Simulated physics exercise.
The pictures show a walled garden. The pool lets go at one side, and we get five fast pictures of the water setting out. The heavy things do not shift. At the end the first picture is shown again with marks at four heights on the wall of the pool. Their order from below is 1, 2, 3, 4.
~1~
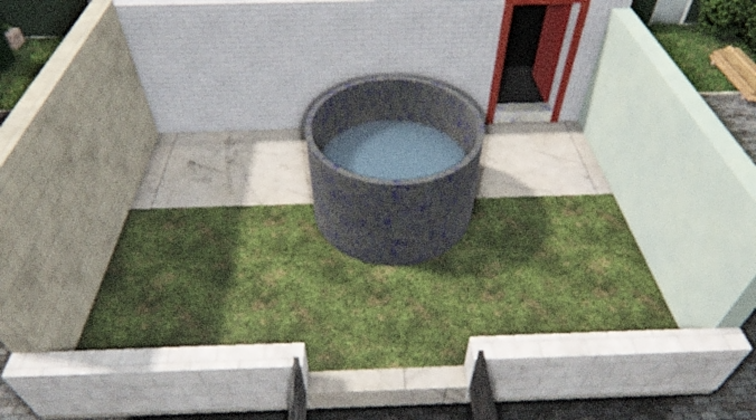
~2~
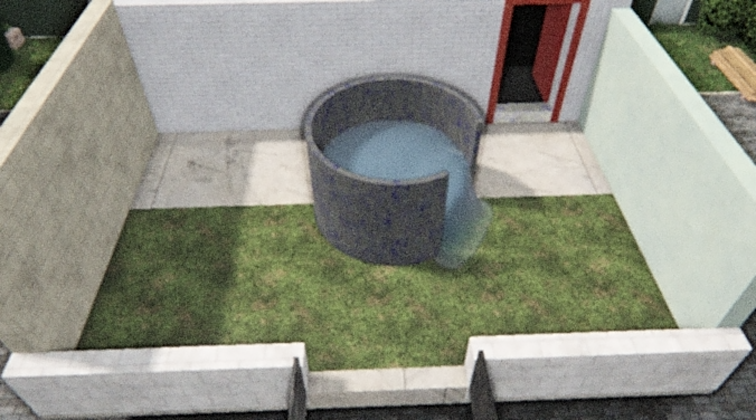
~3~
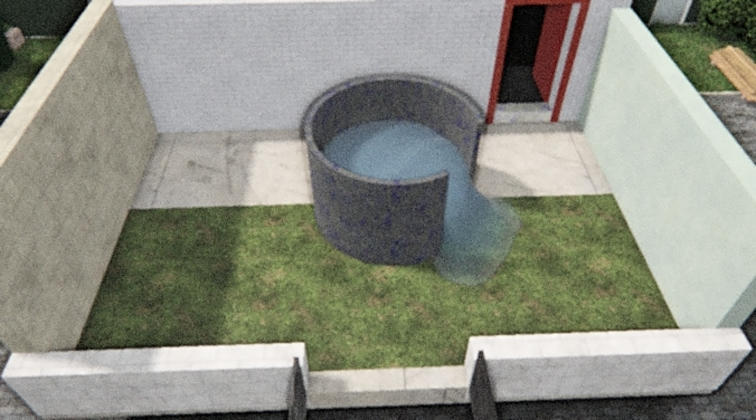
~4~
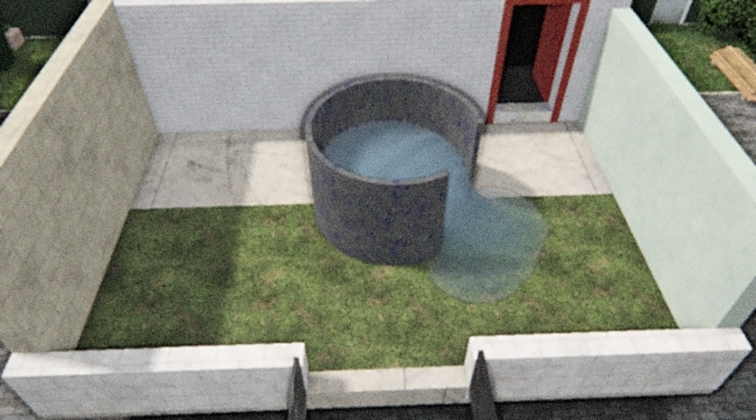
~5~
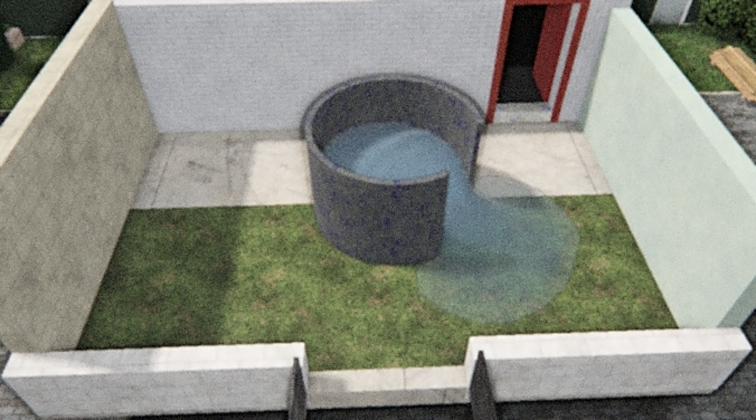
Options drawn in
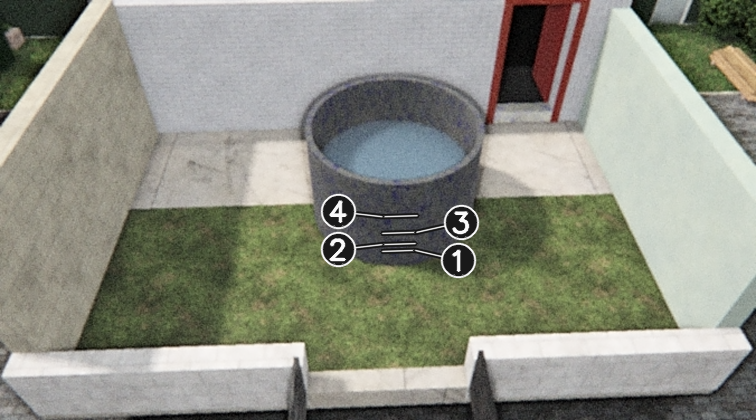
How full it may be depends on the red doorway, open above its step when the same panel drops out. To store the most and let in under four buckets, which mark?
The limit is 4.
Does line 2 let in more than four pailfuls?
No, not at all.
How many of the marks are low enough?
All four.
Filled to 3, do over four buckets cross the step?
No.
On the marked copy, 1 at (398, 250); 2 at (398, 244); 3 at (399, 232); 4 at (399, 216); from the bottom up 1, 2, 3, 4.
With 1, nothing gets over.
With 2, nothing gets over.
With 3, nothing gets over.
With 4, a bucket or two gets in.
